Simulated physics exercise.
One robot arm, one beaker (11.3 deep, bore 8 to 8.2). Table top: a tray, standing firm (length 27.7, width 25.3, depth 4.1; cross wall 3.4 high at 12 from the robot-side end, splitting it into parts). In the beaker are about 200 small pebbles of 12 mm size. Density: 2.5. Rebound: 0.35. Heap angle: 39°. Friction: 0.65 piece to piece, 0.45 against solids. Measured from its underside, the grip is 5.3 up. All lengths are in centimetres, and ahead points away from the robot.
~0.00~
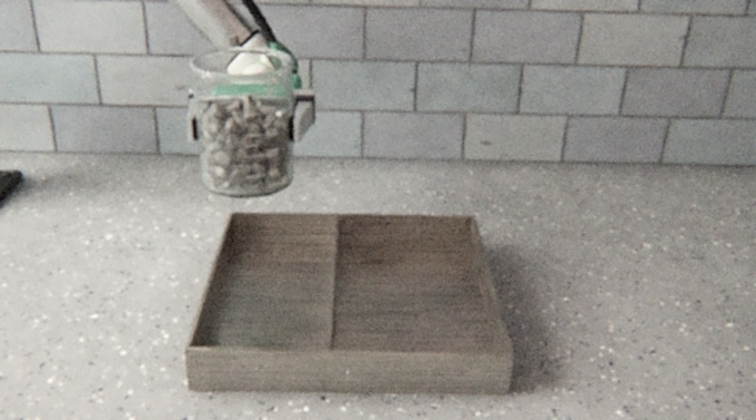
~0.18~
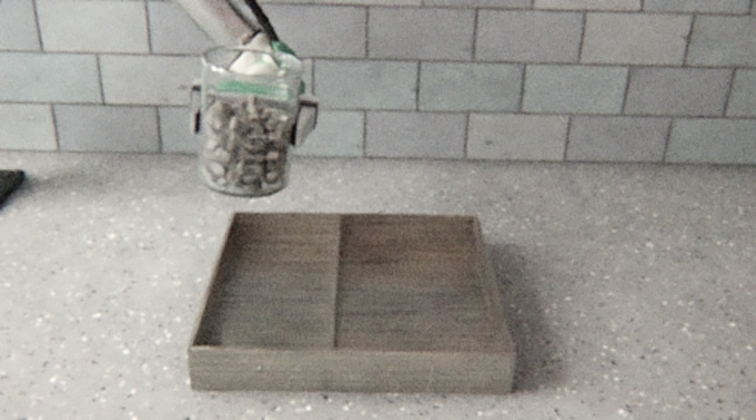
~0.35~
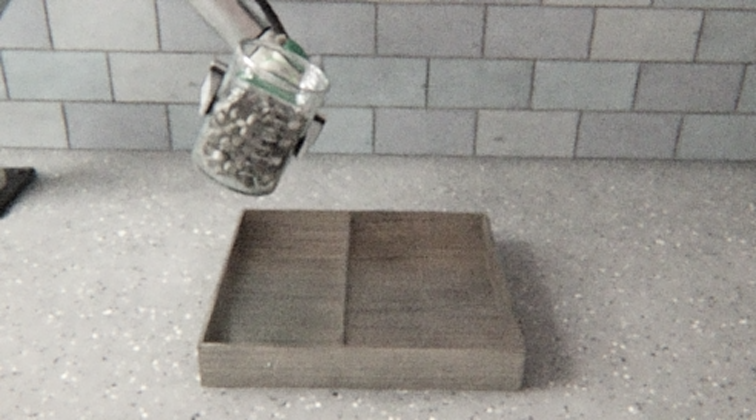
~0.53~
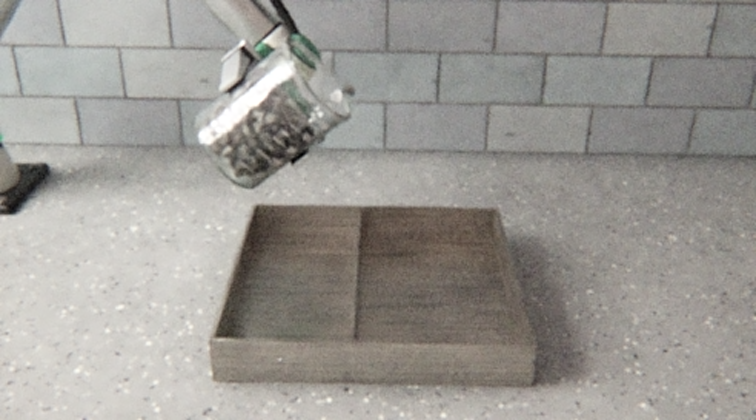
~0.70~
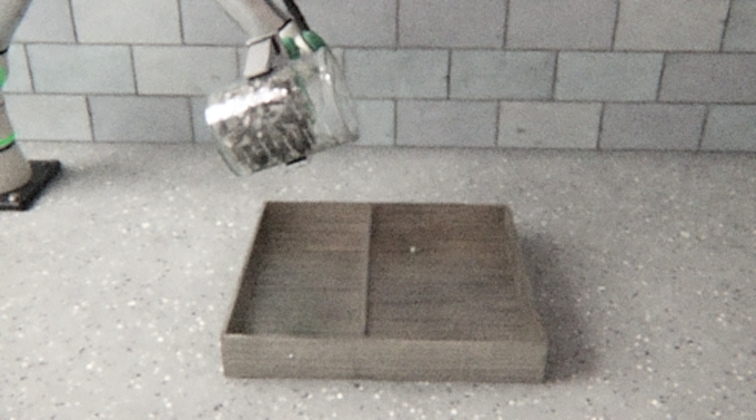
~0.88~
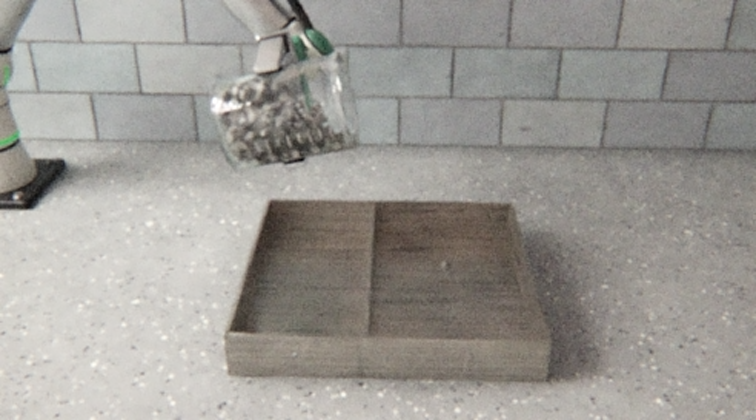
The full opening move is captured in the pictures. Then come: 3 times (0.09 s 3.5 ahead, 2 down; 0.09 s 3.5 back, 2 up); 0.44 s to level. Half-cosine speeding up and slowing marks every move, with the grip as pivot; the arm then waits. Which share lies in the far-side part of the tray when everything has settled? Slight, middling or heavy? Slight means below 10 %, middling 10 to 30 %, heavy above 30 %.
Middling.
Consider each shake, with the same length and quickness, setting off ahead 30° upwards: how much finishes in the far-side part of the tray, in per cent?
Roughly 80 per cent.
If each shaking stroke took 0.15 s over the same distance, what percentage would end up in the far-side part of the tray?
About 0 per cent in that case.
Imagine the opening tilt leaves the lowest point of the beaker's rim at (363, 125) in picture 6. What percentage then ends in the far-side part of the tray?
I'd say close to 5 per cent.
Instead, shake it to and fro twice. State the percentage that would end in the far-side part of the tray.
In that case it would be near 10 percent.
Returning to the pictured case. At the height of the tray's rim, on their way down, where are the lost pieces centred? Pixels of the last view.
Centre: About (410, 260).
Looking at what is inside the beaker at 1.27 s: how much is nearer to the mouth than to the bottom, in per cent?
Close to 35 in a hundred.
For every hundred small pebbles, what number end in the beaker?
About 85 %.
After 1.27 s, tilted 77° forward, highest piece 22 above the table; 177 in the beaker, 10 in the far-side part, 11 in flight or on a rim.
After 1.66 s, tilted 32° forward, highest piece 23 above the table; 166 in the beaker, 31 in the far-side part, 1 in the robot-side part.
After 2.06 s, level, highest piece 24 above the table; 166 in the beaker, 31 in the far-side part, 1 in the robot-side part.
After 3.11 s, level, highest piece 24 above the table; 166 in the beaker, 31 in the far-side part, 1 in the robot-side part.
At rest, 166 in the beaker, 31 in the far-side part, 1 in the robot-side part. That is 16 % in the far-side part of the tray.
